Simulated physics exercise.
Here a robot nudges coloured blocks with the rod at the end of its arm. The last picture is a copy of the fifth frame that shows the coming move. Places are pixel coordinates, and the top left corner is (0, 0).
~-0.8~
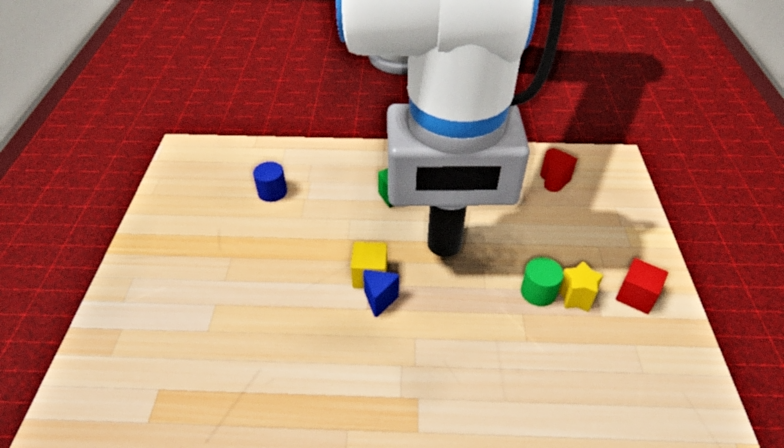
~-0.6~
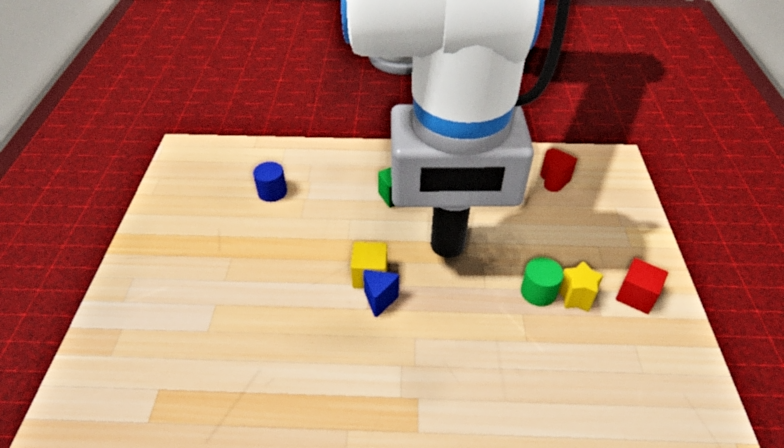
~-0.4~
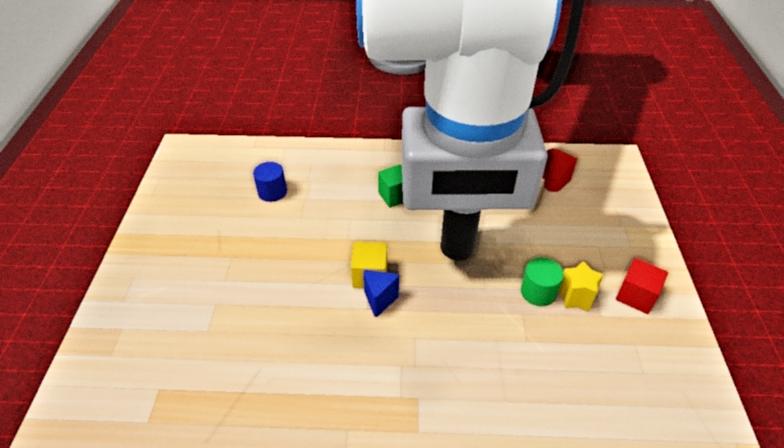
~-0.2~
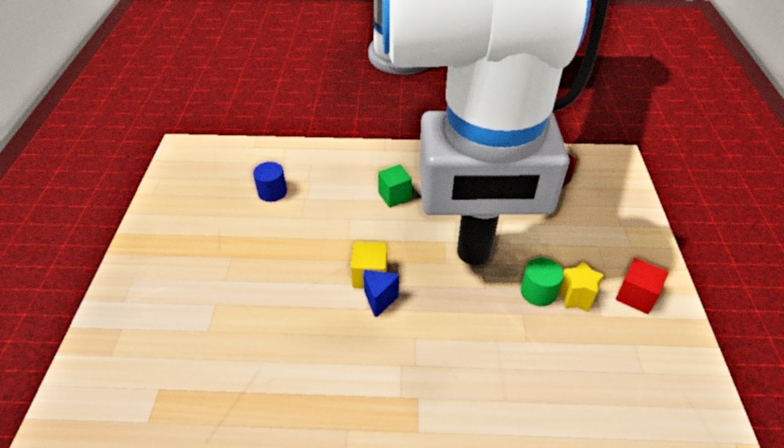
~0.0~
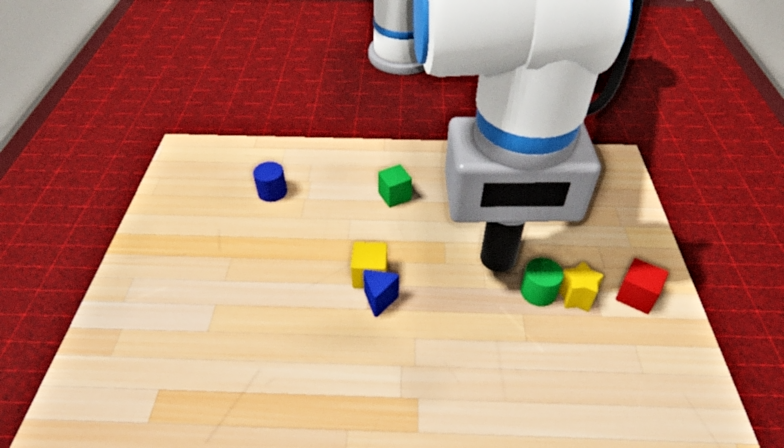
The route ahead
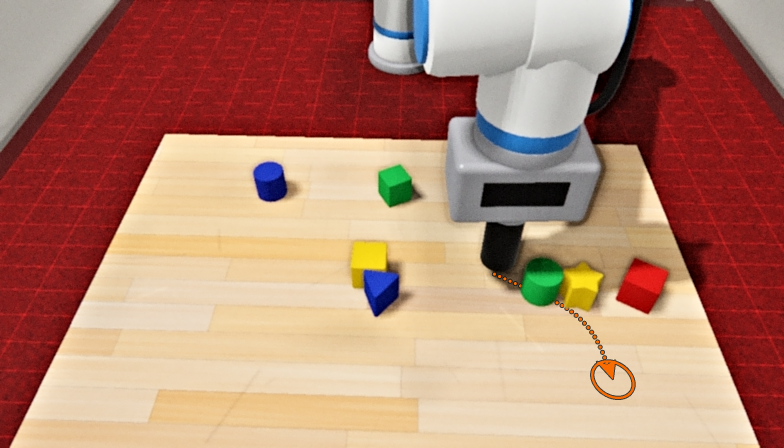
On a light wooden table over a red floor, a robot arm slid its black rod slowly to the right, toward a green round block, while all the coloured blocks stayed still.
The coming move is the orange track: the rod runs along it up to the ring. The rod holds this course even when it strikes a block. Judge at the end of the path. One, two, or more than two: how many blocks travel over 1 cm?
Moved: 3 or more.
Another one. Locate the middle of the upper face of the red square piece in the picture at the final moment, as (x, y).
It sits at (674, 275).
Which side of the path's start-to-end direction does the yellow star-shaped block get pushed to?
With start-to-end as forward, it shifts left.
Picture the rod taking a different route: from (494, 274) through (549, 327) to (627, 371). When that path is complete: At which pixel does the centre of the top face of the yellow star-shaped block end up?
Located at (612, 278).
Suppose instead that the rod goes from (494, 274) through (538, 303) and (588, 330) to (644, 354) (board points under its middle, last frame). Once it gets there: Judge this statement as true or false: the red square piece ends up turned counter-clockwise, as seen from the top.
My answer: False.
Drawn move, from (494, 274) by way of (544, 296) and (589, 329) to (613, 379).
The first path, step by step. One third of the way, rod at (549, 281); green round block at (589, 288); yellow star-shaped block at (617, 279), turned 15° anticlockwise; red square piece at (653, 277).
Two thirds of the way, rod at (596, 315); green round block at (640, 316); yellow star-shaped block at (647, 291), turned 55° anticlockwise; red square piece at (674, 275), turned 35° anticlockwise.
At the end, rod at (621, 365); green round block at (649, 324); yellow star-shaped block at (647, 291), turned 55° anticlockwise; red square piece at (674, 275), turned 35° anticlockwise.
